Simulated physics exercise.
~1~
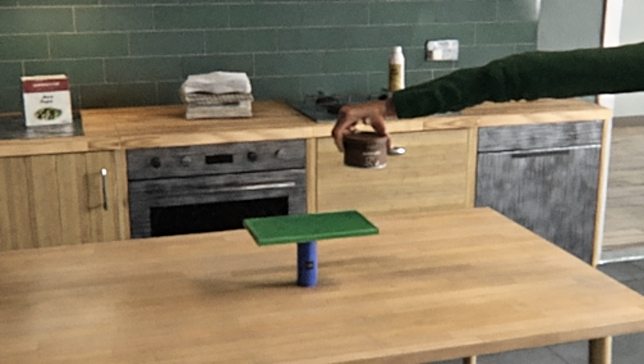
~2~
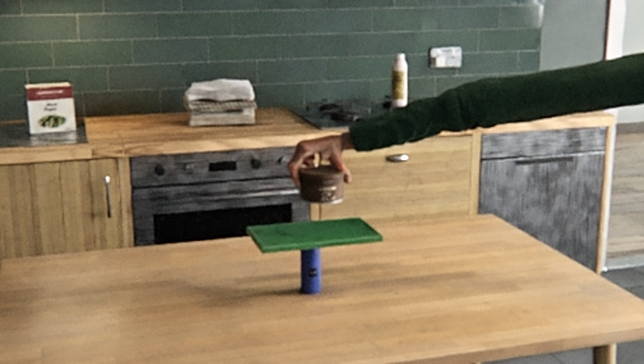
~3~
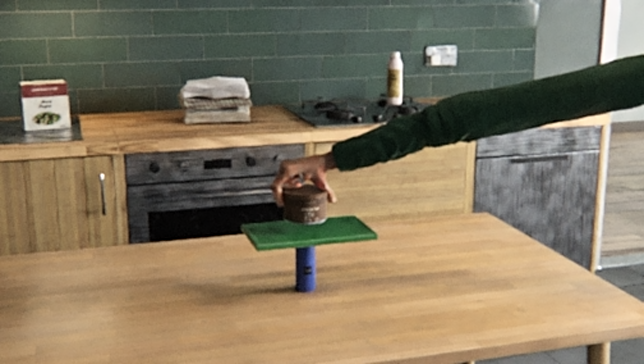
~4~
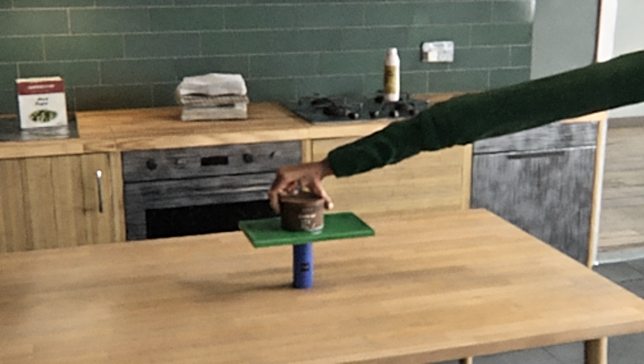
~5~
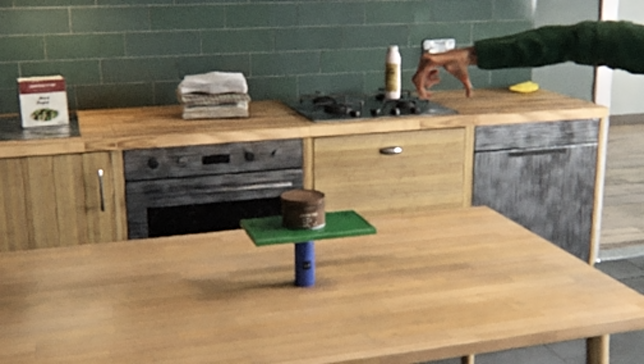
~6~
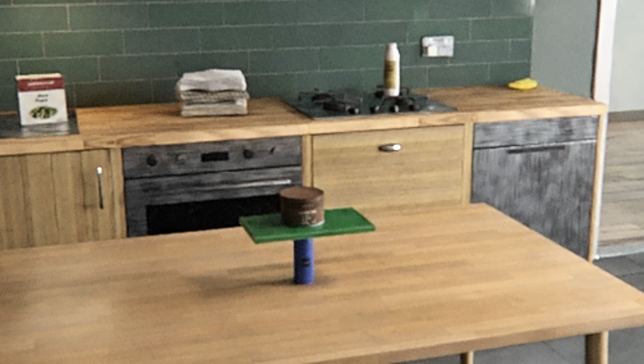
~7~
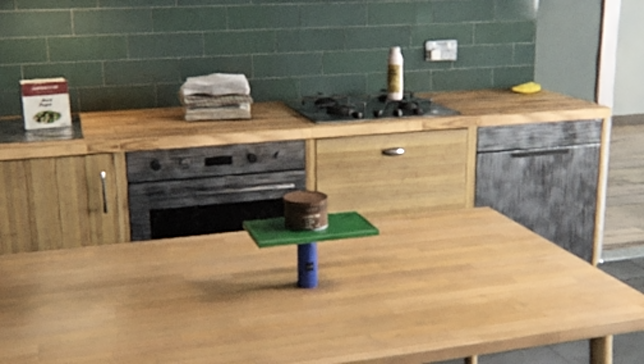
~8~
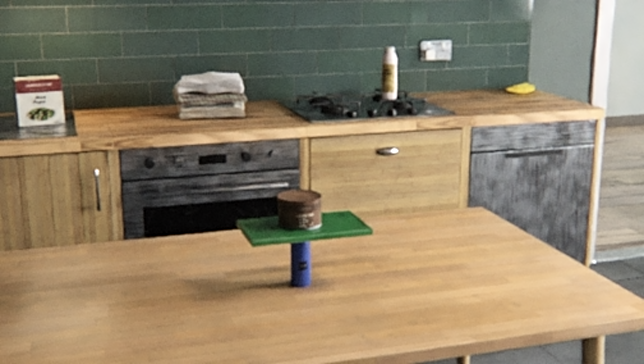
A hand lowers a brown tub onto the green lid, lets go, and the tower stands.
